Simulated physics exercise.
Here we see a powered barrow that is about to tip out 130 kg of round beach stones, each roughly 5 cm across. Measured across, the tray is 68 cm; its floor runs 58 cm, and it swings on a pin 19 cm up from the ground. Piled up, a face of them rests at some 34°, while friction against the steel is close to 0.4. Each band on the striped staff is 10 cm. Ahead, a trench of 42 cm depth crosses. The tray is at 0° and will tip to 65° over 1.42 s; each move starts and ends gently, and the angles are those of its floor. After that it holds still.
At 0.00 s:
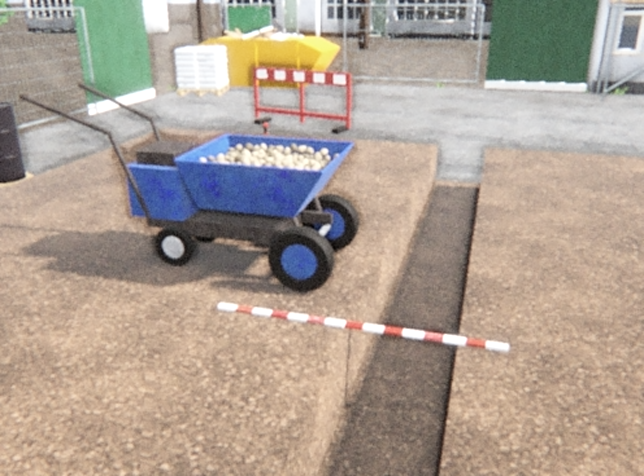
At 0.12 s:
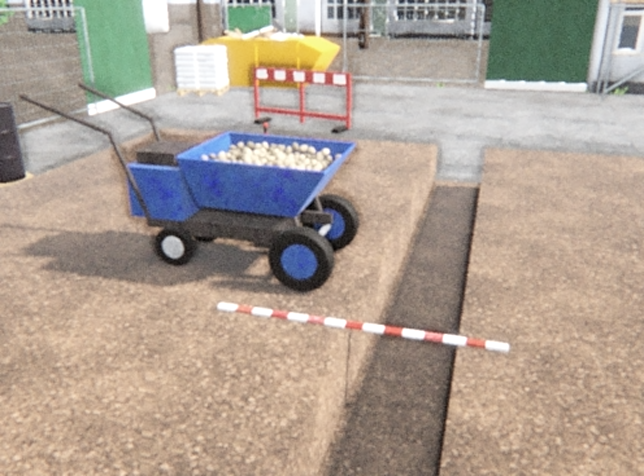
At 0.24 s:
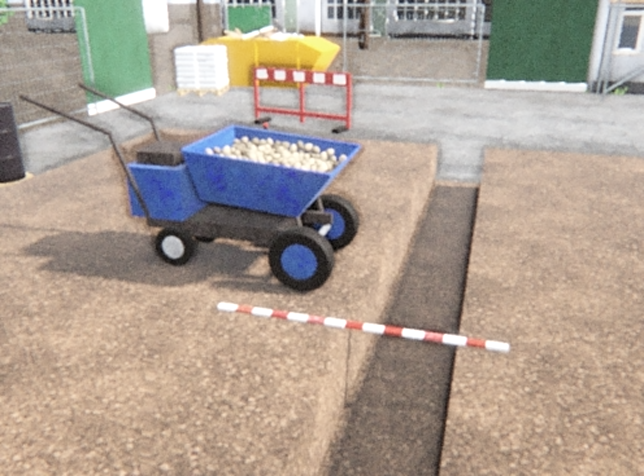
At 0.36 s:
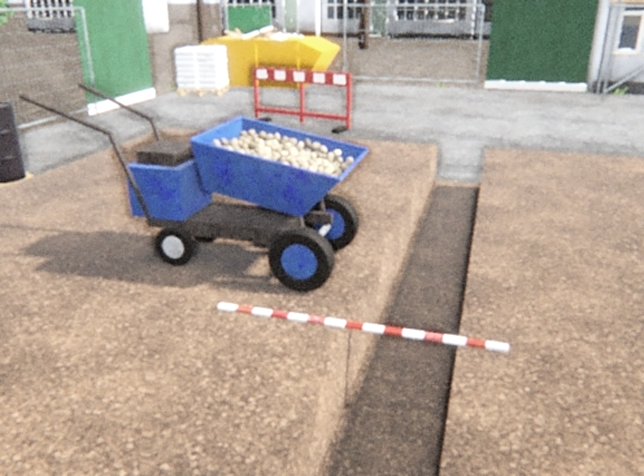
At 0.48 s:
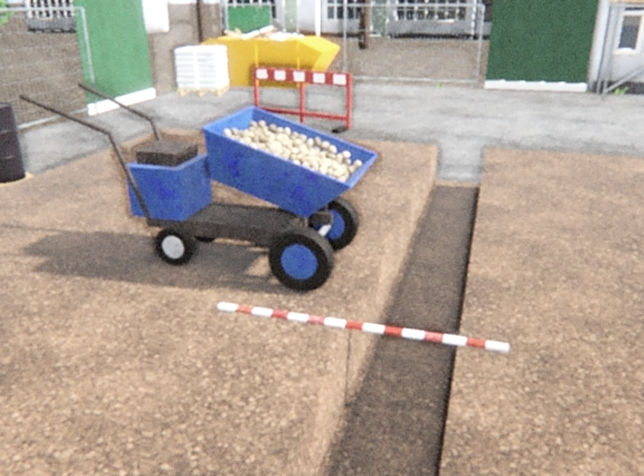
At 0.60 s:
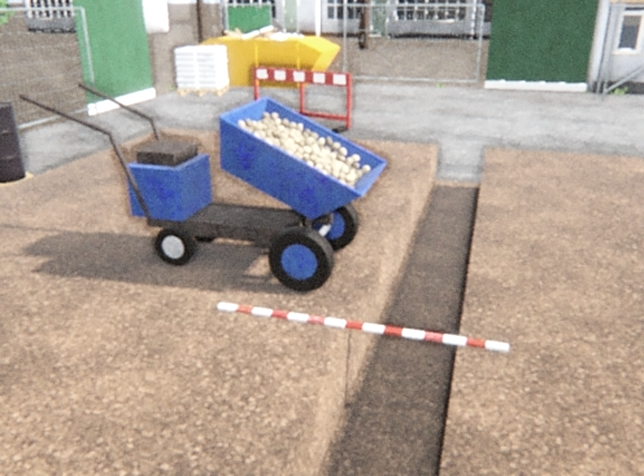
In a sunlit work yard with brown gritty ground, seen from slightly above by a still camera, grey paving, green panels, wire fencing and a yellow container lie behind a red and white barrier. A blue barrow of pale round stones stands left of a narrow dark trench, crossed by a red-and-white striped staff. The tray, level at first, tilts gently, then faster, its rear rising and its front lip leaning rightward.
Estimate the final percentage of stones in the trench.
I would say 90 percent.
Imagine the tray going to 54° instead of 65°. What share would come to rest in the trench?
About 50 per cent would end up in the trench.
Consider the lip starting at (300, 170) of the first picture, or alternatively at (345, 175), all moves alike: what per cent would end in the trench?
The first gives about 95 percent and the second about 70 percent.
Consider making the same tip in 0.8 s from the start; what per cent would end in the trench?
80 %.
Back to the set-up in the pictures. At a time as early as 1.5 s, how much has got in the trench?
35 per cent or so by then.
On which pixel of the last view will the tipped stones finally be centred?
The tipped stones centre close to (428, 333).
After 1.1 s the floor is at 55°; 100 % in the tray; the foremost stones are at (398, 212).
After 1.5 s the floor is at 65°; 63 % in the tray, 35 % in the trench, 2 % past the trench; the foremost stones are at (484, 286).
After 1.9 s the floor is at 65°; 36 % in the tray, 59 % in the trench, 5 % past the trench; the foremost stones are at (545, 293).
After 3.8 s the floor is at 65°; 4 % in the tray, 90 % in the trench, 6 % past the trench; the foremost stones are at (570, 291).
